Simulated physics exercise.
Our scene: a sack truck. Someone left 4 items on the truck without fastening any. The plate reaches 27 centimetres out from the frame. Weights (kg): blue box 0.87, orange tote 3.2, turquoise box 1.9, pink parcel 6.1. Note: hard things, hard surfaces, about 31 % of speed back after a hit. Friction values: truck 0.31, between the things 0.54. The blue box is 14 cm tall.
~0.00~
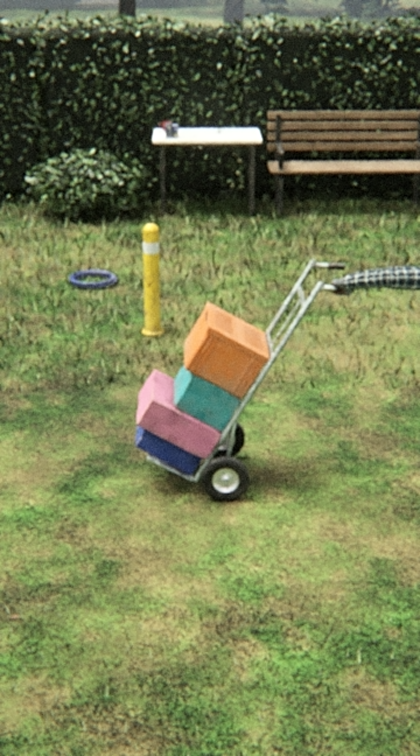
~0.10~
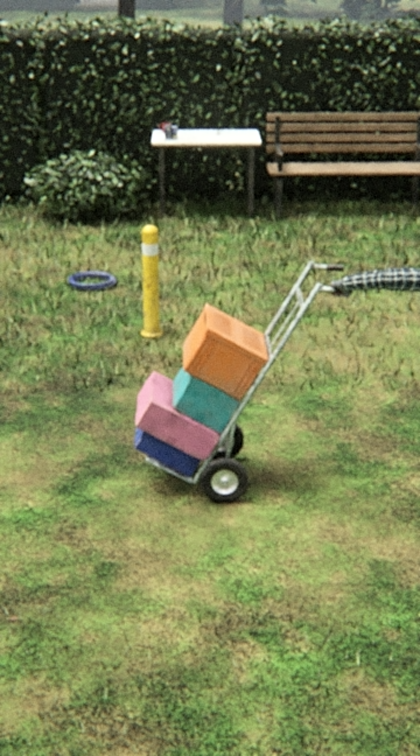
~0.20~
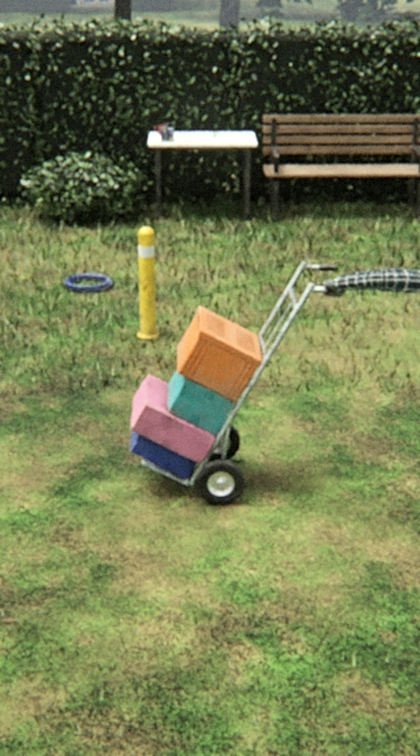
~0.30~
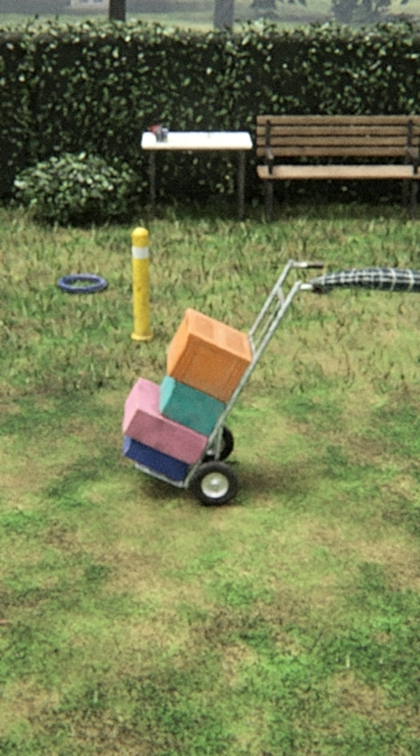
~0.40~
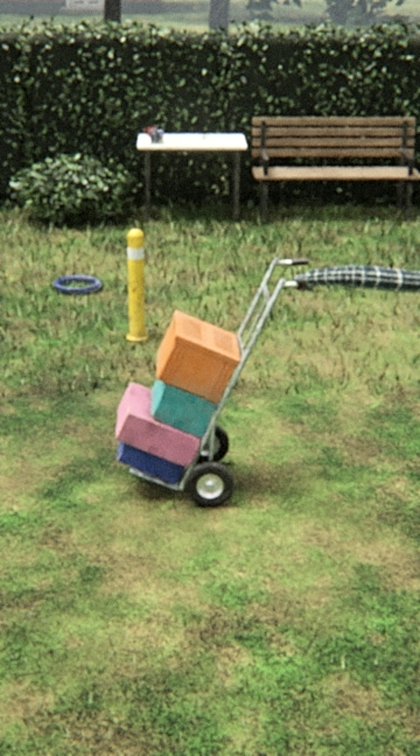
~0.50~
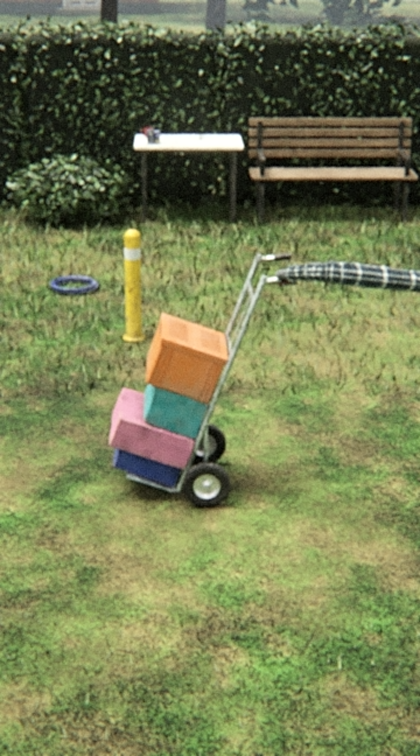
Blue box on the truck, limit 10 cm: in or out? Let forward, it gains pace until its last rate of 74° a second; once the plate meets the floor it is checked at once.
In.
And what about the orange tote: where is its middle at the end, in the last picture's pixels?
Resting point, approx. (147, 372) px.
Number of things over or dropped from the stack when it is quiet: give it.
All told, 0.
By 0.70 s, 9° short of upright.
By 0.90 s, truck upright; orange tote 3 cm from its spot; turquoise box 2 cm from its spot.
By 1.00 s, truck upright; blue box rocked 4° off its seat near (147, 471); orange tote rocked 4° off its seat; turquoise box rocked 4° off its seat.
By 1.30 s, truck upright.
When it is over (1.8 s), all 4 within 10 cm of the start. End places, in pixels of the last picture, blue box near (148, 472).
